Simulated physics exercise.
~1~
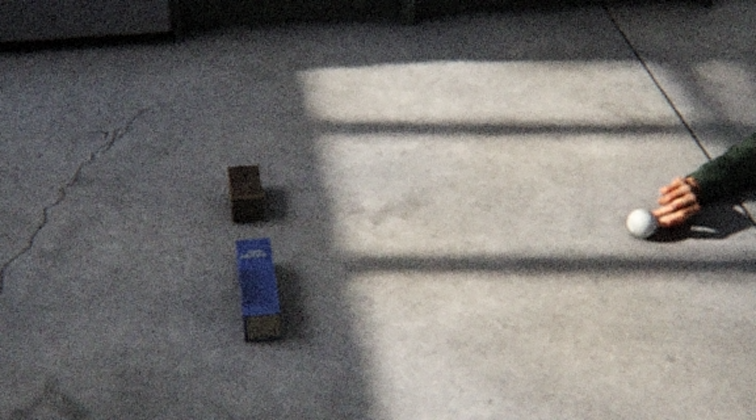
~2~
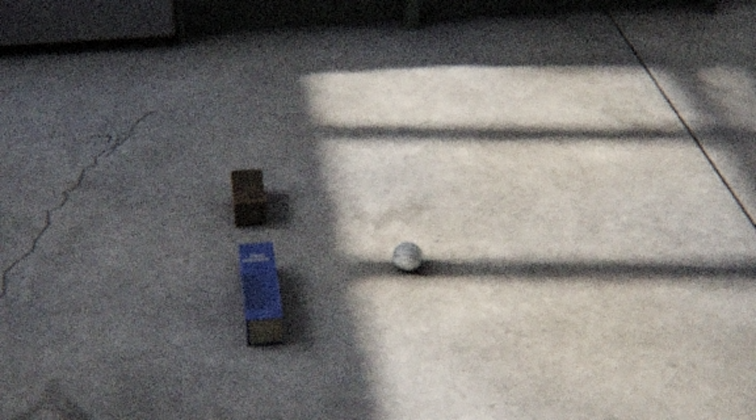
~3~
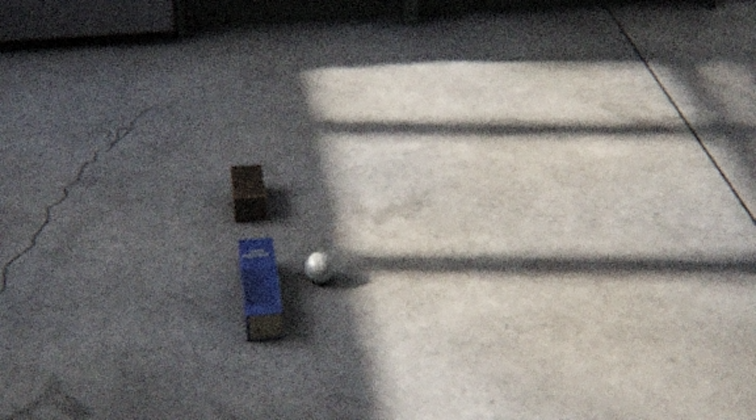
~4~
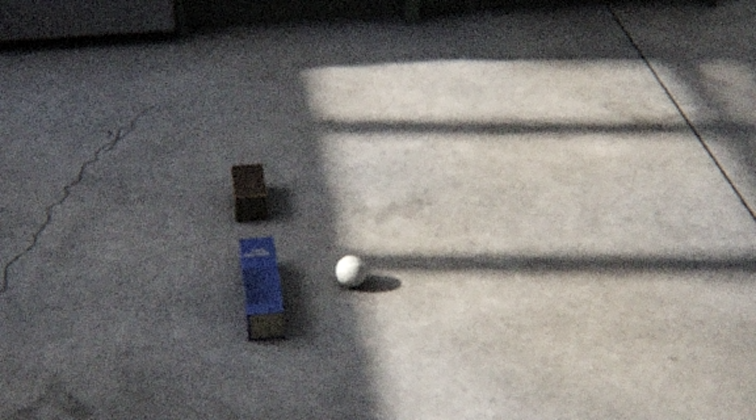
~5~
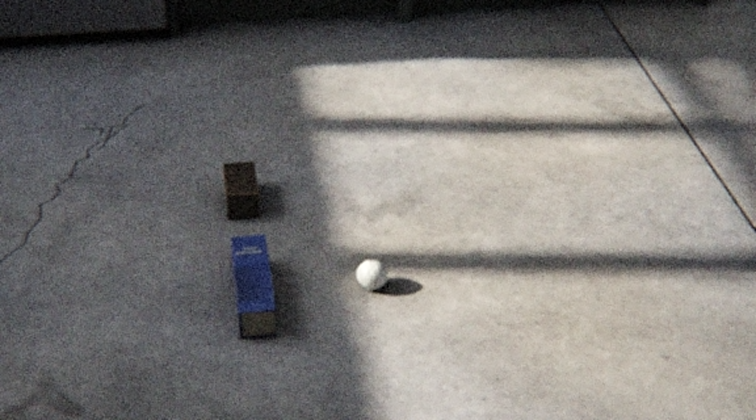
A small white ball, perhaps an onion, stands out on a grey concrete floor, seen from above by a slightly swaying camera. Window light falls across the right side in bright panels divided by dark bars, while a dark block and a longer blue book lie in shadow on the left with a narrow gap between them. A hand at the right edge sends the ball off, and it rolls left across the light. It reaches the blue book's right side, misses the opening and bounces back. It rolls a short way right, ending near the edge of the light, while block and book stay put.
